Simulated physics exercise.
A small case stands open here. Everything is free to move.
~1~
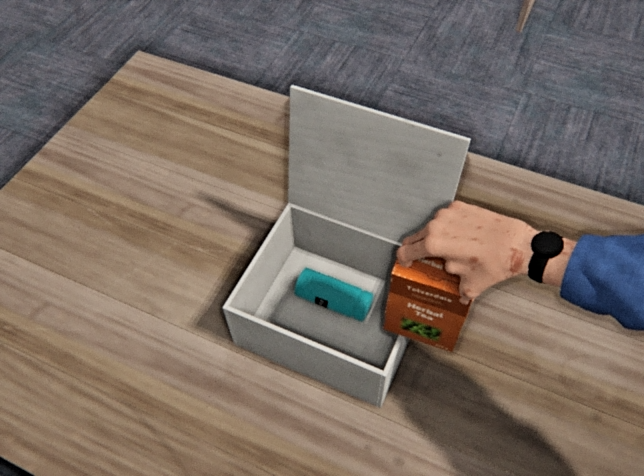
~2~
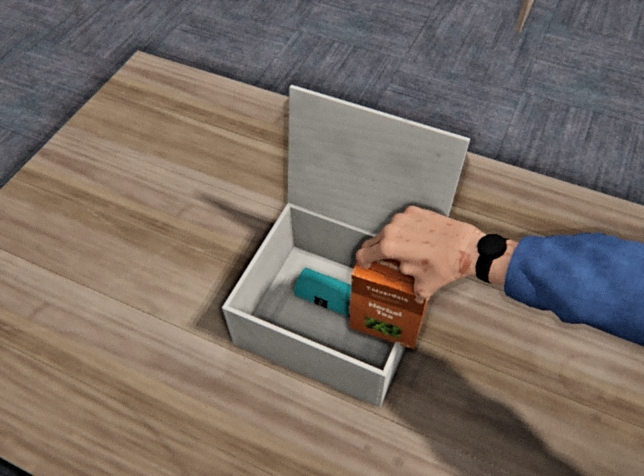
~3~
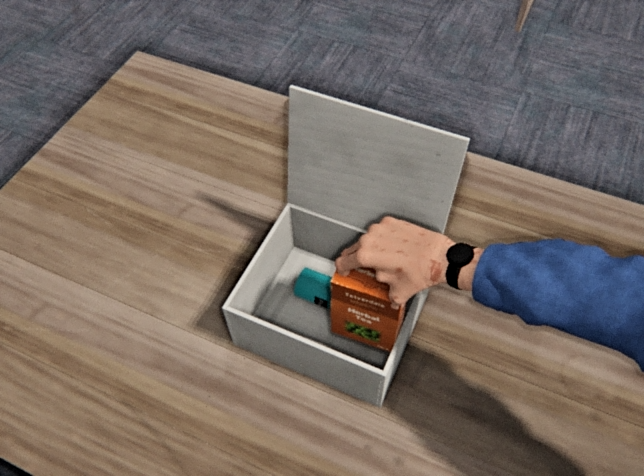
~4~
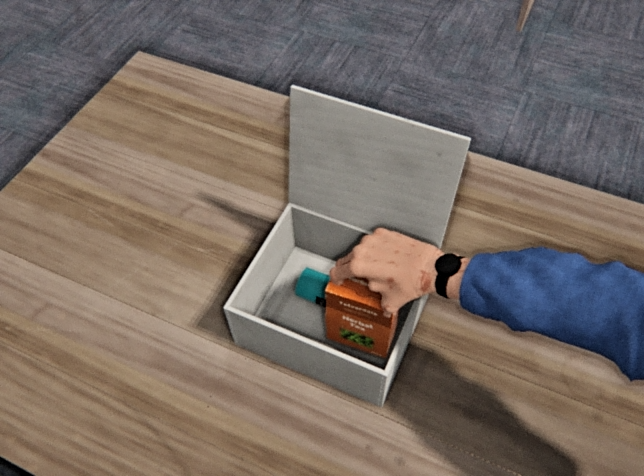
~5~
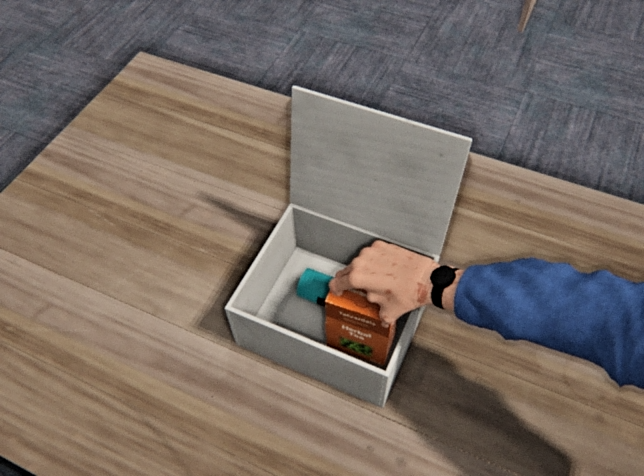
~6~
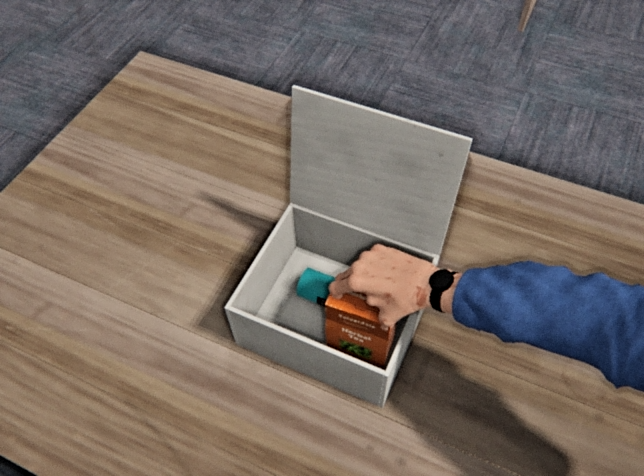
A hand in a blue sleeve, holding an orange packet of herbal tea, moves left from the right side of an open pale case on a wooden table. It lowers the packet inside, partly covering a turquoise cylindrical object, and ends with its fingers still on top.
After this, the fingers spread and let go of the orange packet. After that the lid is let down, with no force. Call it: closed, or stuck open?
Stuck open.
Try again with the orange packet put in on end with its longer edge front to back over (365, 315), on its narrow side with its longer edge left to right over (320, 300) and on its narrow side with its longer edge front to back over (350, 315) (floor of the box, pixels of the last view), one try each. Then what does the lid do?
Going through the three tries, the lid hangs open, then settles all the way, then hangs open.
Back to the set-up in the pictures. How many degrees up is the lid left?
Close to 14 degrees.
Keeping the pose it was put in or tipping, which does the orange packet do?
Result: The orange packet remains as it was set.
Then, 1.20 s later than the last frame, lid 83° above the rim.
Then, 1.60 s later than the last frame, lid 53° above the rim.
Then, 1.90 s later than the last frame, lid 20° above the rim.
When it is over, lid 15° above the rim; both as before. End places, in pixels of the last picture, orange packet near (361, 326).
